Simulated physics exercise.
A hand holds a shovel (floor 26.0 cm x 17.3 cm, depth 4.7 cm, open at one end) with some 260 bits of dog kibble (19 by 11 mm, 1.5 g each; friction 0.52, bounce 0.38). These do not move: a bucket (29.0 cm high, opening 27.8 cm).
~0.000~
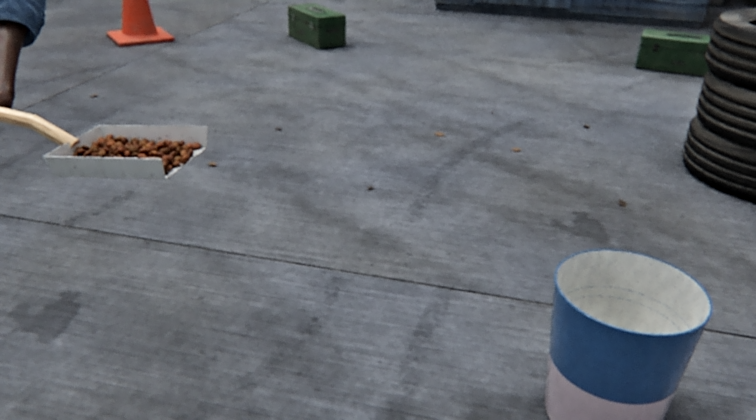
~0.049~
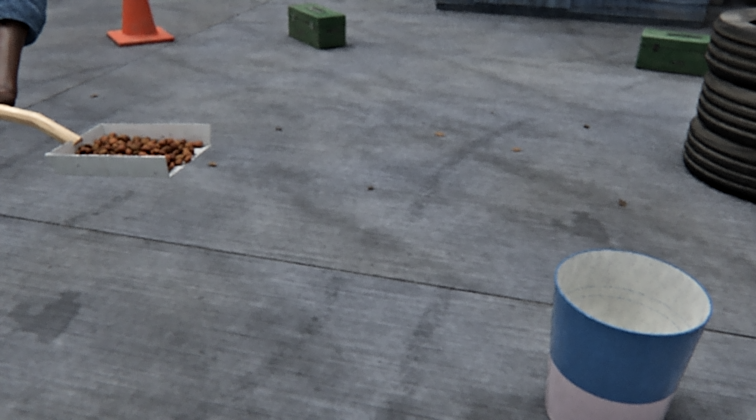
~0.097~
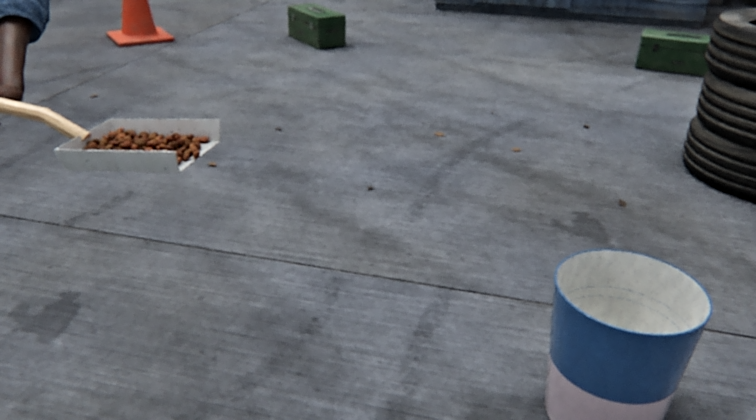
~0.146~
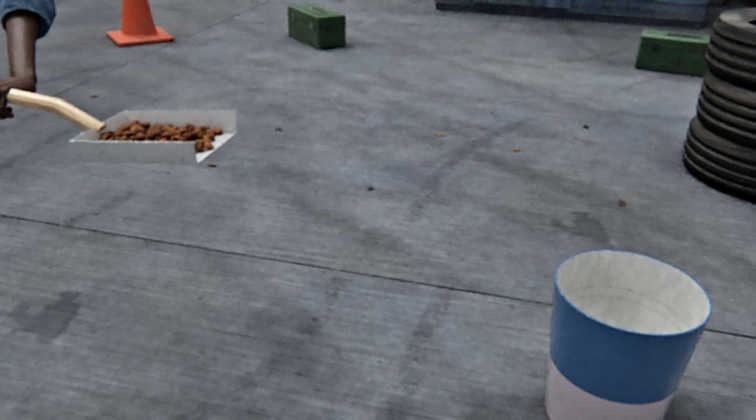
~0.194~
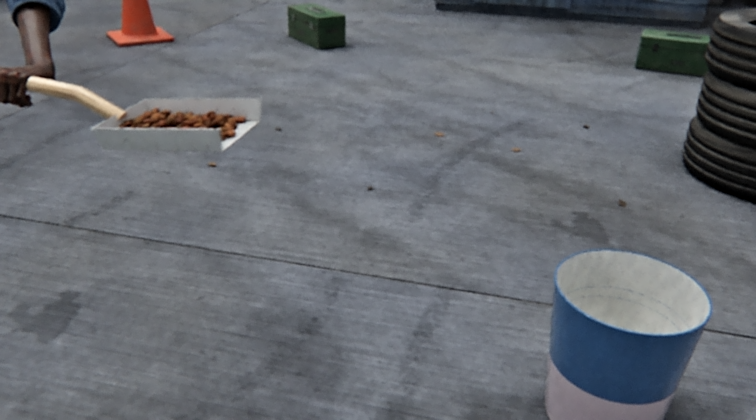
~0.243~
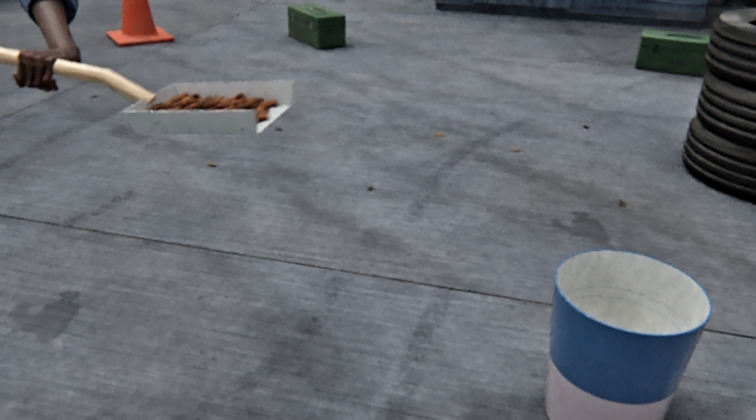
On a grey concrete floor, a hand held out a shovel loaded with small brown pieces, moving it slowly, then faster, up and to the right, while a blue and white bucket stood still.
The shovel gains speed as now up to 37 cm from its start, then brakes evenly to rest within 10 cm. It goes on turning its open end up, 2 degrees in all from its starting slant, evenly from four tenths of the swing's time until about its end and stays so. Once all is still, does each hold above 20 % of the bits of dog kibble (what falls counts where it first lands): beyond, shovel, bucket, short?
Beyond: Above, shovel: Below, bucket: Above, short: Below.
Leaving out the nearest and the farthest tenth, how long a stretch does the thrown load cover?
About 45 cm.
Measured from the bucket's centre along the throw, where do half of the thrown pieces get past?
Some 10 cm beyond it.
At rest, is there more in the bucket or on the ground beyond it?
The larger share is in the bucket.
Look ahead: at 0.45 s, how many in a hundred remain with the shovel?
About 20 per cent.
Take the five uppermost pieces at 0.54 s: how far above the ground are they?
Some 70 cm.
After 0.36 s, tilt 7 degrees; shovel 100 %; middle of all pieces near (313, 63).
Then, at 0.45 s, tilt 8 degrees; shovel 20 %, in the air 80 %; middle of all pieces near (414, 60).
Then, at 0.54 s, tilt 8 degrees; in the air 100 %; middle of all pieces near (513, 96).
After 0.62 s, tilt 8 degrees; in the air 100 %; middle of all pieces near (597, 164).
In the end, at 1.9 s, beyond 40 %, shovel 0 %, bucket 60 %, short 0 %.
